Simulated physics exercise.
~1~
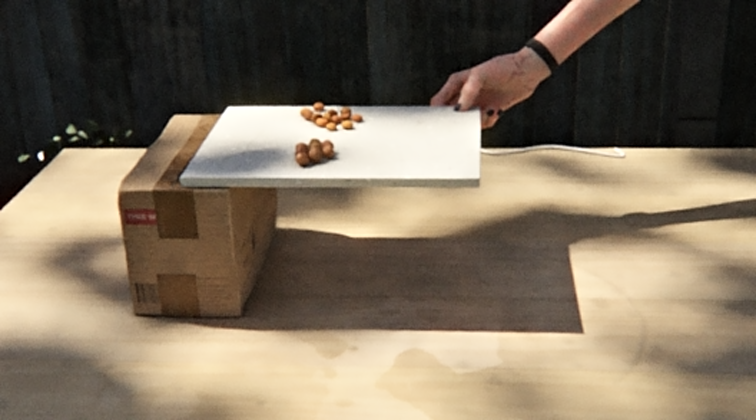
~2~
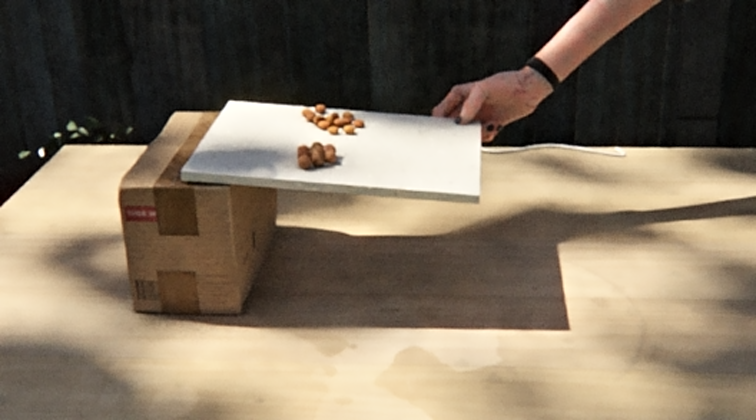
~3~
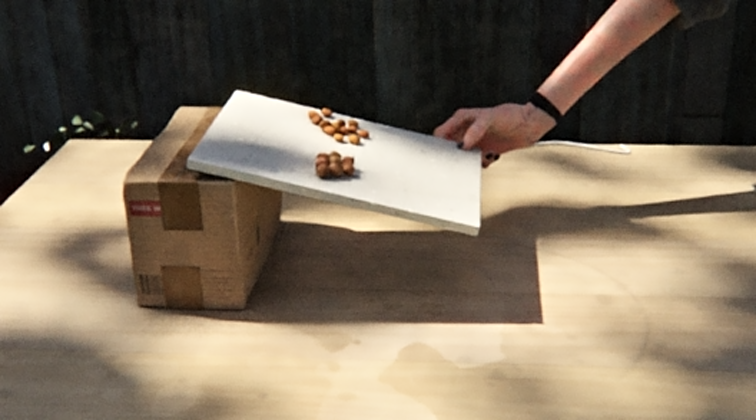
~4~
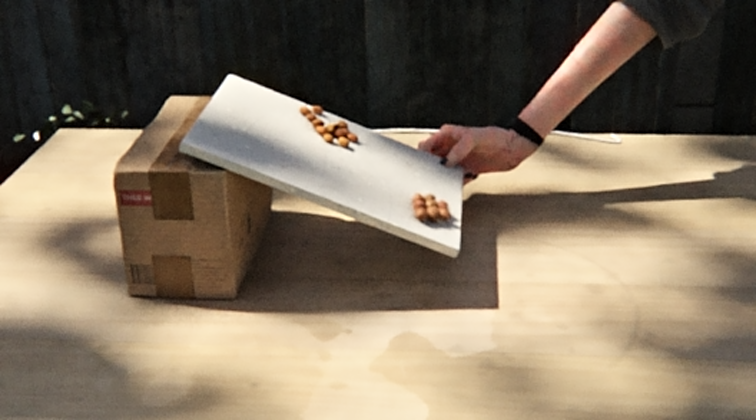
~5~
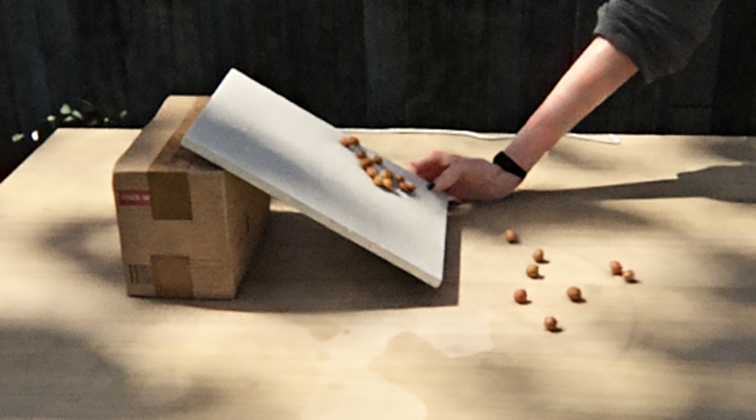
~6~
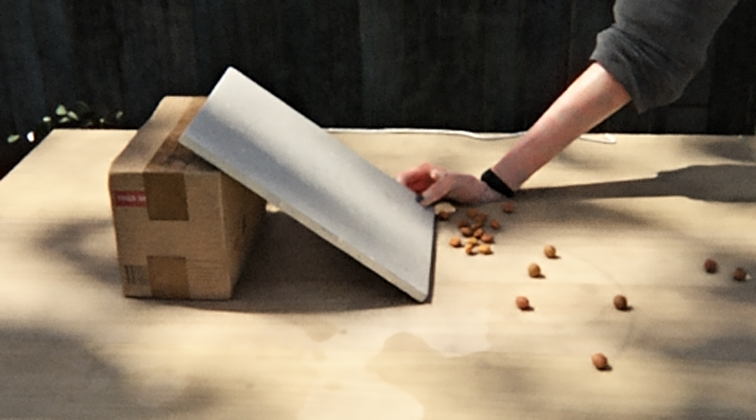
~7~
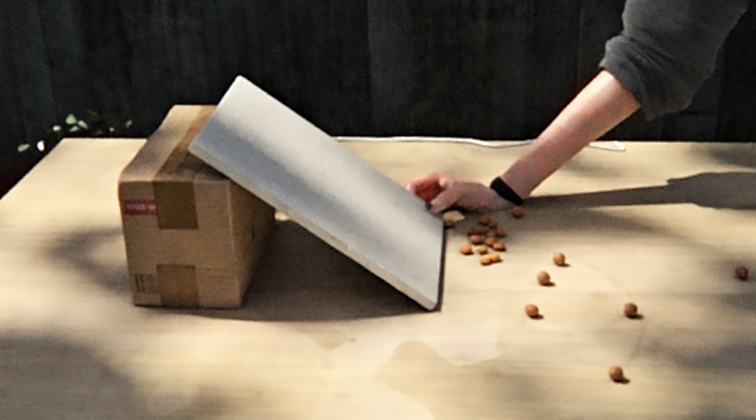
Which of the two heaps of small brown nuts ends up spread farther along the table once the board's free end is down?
The heap nearer the viewer travels farther, scattering well out to the right across the table, while the other heap stays gathered close to the foot of the board.
In the video, a hand lowers the right end of a white board propped on a cardboard box until it meets the table; the nearer cluster of small brown nuts leaves first and scatters widely rightward, while the farther heap slides off later and settles near the board's foot.
